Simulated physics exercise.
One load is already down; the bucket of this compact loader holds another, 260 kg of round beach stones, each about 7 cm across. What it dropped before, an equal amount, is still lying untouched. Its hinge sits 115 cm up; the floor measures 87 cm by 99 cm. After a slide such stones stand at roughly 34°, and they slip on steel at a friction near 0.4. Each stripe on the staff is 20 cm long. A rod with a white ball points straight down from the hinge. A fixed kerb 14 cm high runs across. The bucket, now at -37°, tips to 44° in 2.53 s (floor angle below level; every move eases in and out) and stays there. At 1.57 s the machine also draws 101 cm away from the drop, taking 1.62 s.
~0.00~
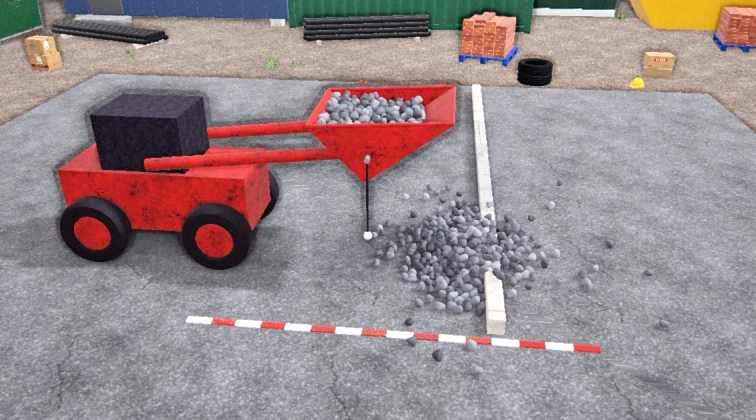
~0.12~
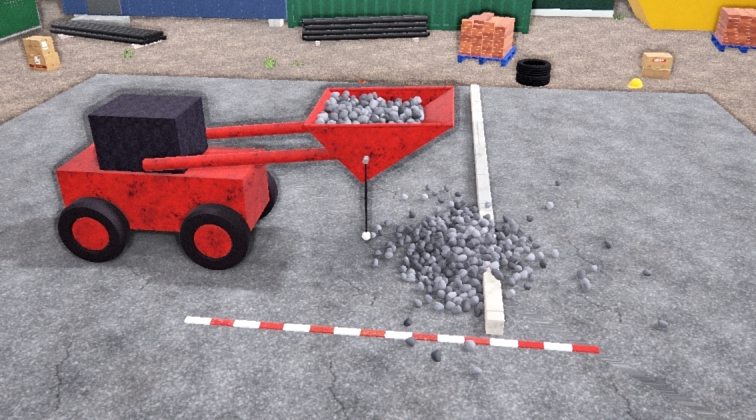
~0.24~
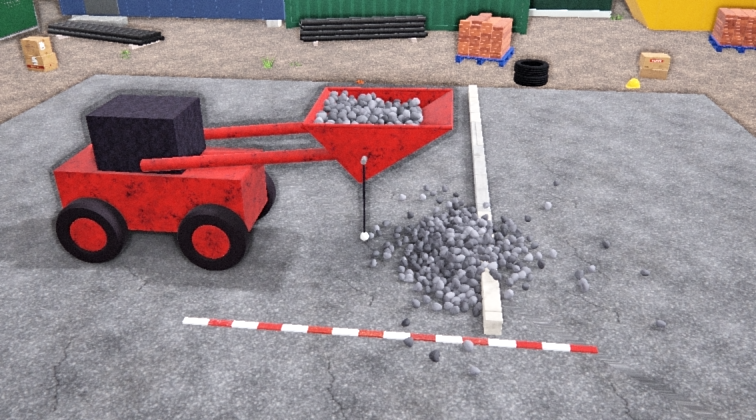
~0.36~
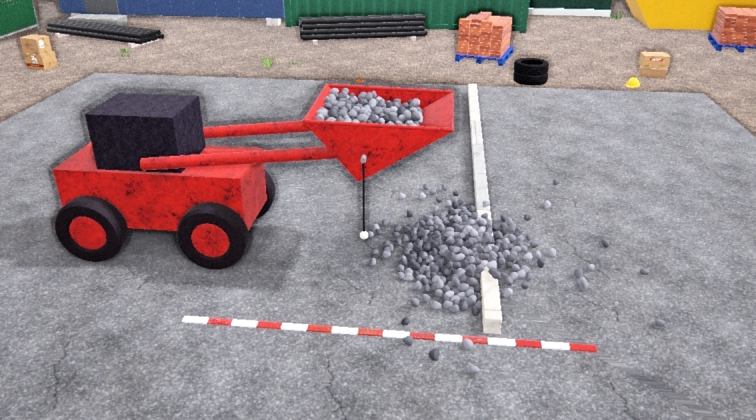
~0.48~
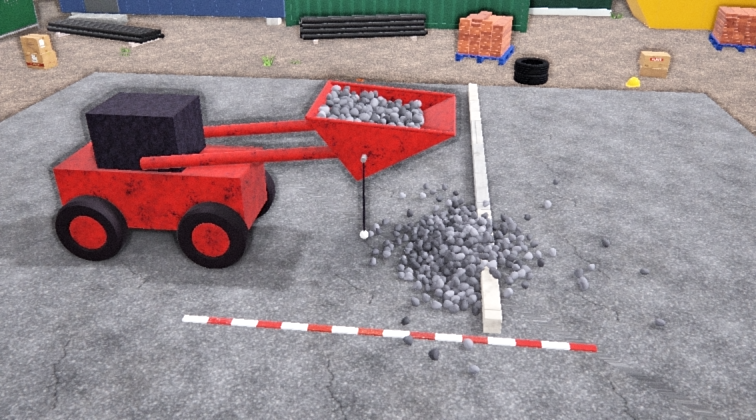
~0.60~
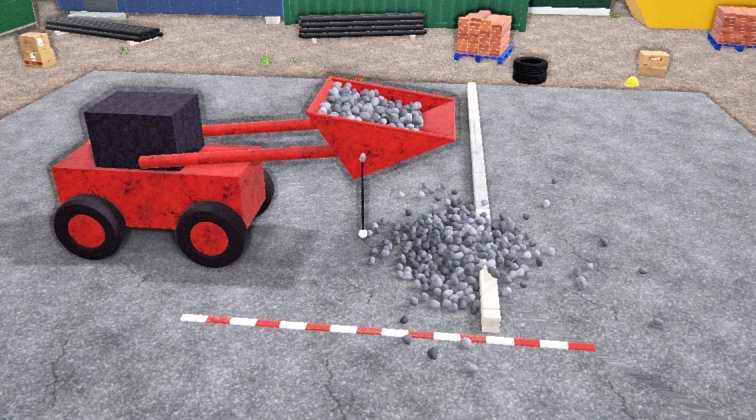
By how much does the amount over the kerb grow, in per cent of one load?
Roughly 3 per cent of a load more.
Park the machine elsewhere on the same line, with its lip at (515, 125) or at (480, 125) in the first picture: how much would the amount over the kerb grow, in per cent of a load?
First some 50, then 20 per cent.
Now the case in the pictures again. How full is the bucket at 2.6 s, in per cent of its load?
Roughly 0 per cent is still inside.
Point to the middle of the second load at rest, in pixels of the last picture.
Their middle is at about (422, 240).
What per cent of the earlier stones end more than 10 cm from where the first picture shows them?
Roughly 5 per cent of them.
After 1.9 s the floor is at 31°; in per cent of one load, 72 in the bucket, 117 on this side of the kerb, 11 over the kerb; the foremost stones are at (597, 261).
After 2.6 s the floor is at 44°; in per cent of one load, 0 in the bucket, 186 on this side of the kerb, 14 over the kerb; the foremost stones are at (597, 261).
After 3.6 s the floor is at 44°; in per cent of one load, 0 in the bucket, 186 on this side of the kerb, 14 over the kerb; the foremost stones are at (597, 261).
After 6.2 s the floor is at 44°; in per cent of one load, 0 in the bucket, 186 on this side of the kerb, 14 over the kerb; the foremost stones are at (597, 261). Net gain over the kerb, 3.
